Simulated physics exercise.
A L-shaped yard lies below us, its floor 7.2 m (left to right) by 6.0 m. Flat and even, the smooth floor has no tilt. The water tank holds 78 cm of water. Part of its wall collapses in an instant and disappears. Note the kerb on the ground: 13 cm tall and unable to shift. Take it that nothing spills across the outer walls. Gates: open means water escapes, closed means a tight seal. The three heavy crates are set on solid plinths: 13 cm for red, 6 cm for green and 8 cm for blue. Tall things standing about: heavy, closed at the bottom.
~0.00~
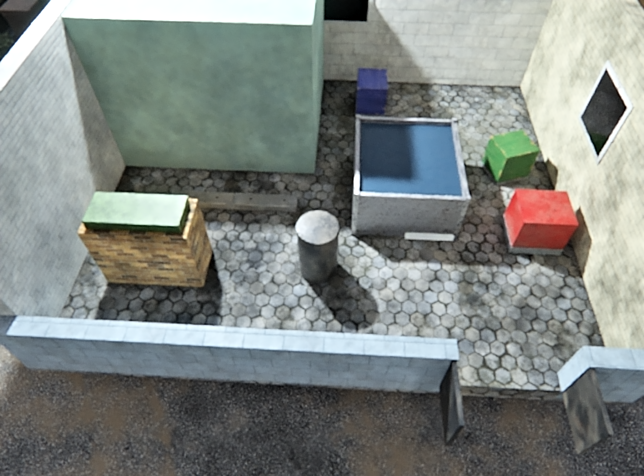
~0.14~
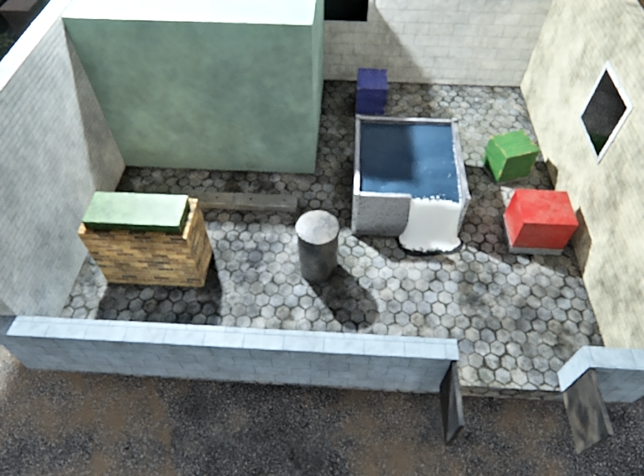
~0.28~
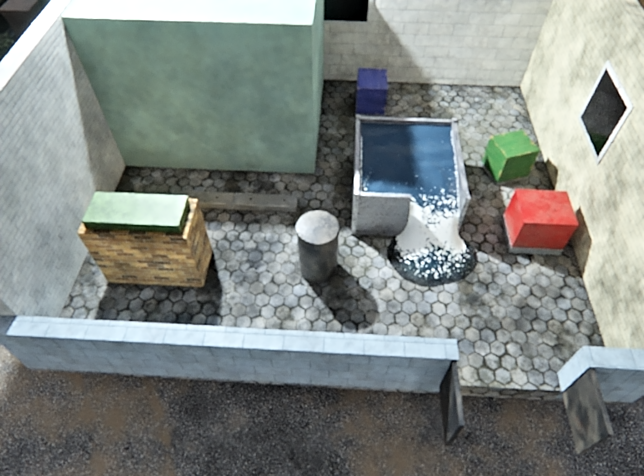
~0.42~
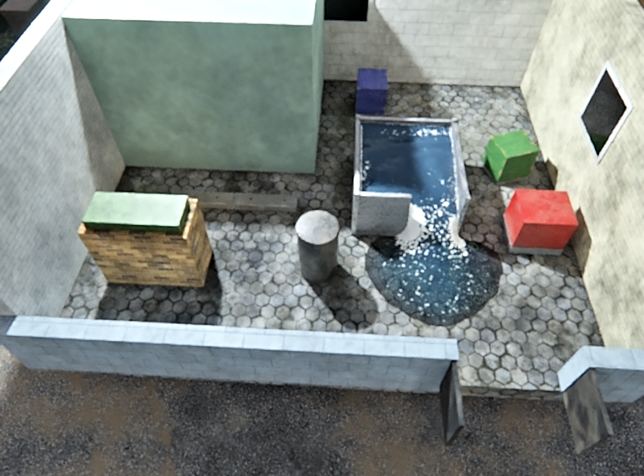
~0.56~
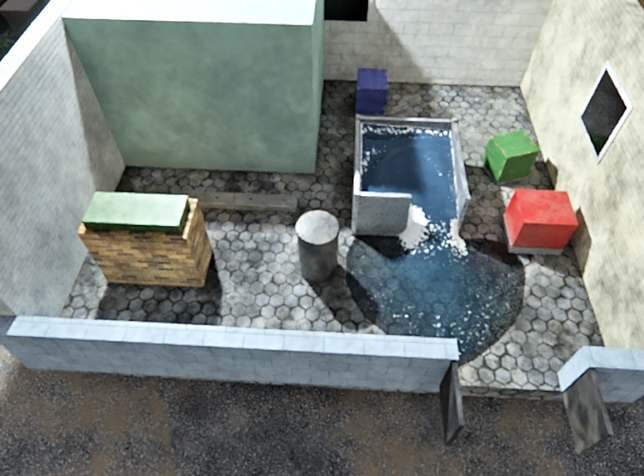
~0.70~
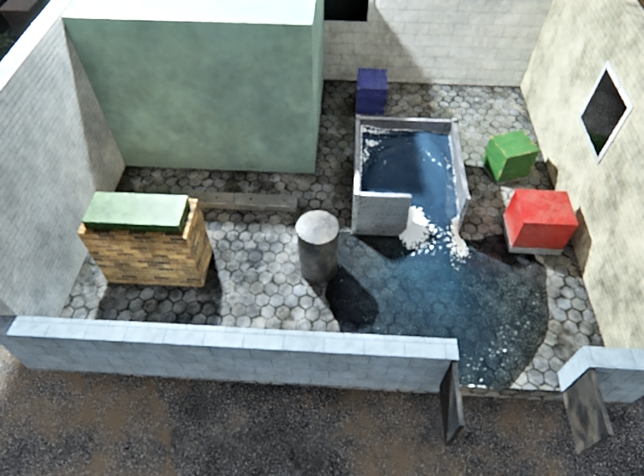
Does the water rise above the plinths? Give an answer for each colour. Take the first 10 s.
The red crate stays dry; the green crate stays dry; the blue crate stays dry.
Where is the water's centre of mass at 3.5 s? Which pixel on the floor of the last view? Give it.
Around (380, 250).
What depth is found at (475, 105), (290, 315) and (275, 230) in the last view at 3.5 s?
Around 0 cm, 5 cm and 1 cm.
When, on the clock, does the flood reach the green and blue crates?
Arrival times - green: 3.6 s; blue: Not within the 10 s.
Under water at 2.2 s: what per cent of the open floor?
Roughly 30 % of the floor is wet.
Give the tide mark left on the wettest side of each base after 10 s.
Measured in centimetres, that comes to red 9, green 4 and blue 0.
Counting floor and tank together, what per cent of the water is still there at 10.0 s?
Roughly 50 per cent is still there.
After 1.4 s water covers 25 % of the floor and is deepest (38 cm) near (431, 240); red plinth reached, green plinth not reached, blue plinth not reached.
After 2.2 s water covers 30 % of the floor and is deepest (27 cm) near (431, 240); red plinth reached, green plinth not reached, blue plinth not reached.
After 3.5 s water covers 40 % of the floor and is deepest (20 cm) near (431, 240); red plinth reached, green plinth not reached, blue plinth not reached.
After 6.0 s water covers 55 % of the floor and is deepest (12 cm) near (431, 240); red plinth reached, green plinth reached, blue plinth not reached.
After 10.0 s water covers 75 % of the floor and is deepest (6 cm) near (431, 240); highest at the red plinth 9 cm, highest at the green plinth 4 cm, highest at the blue plinth 0 cm.
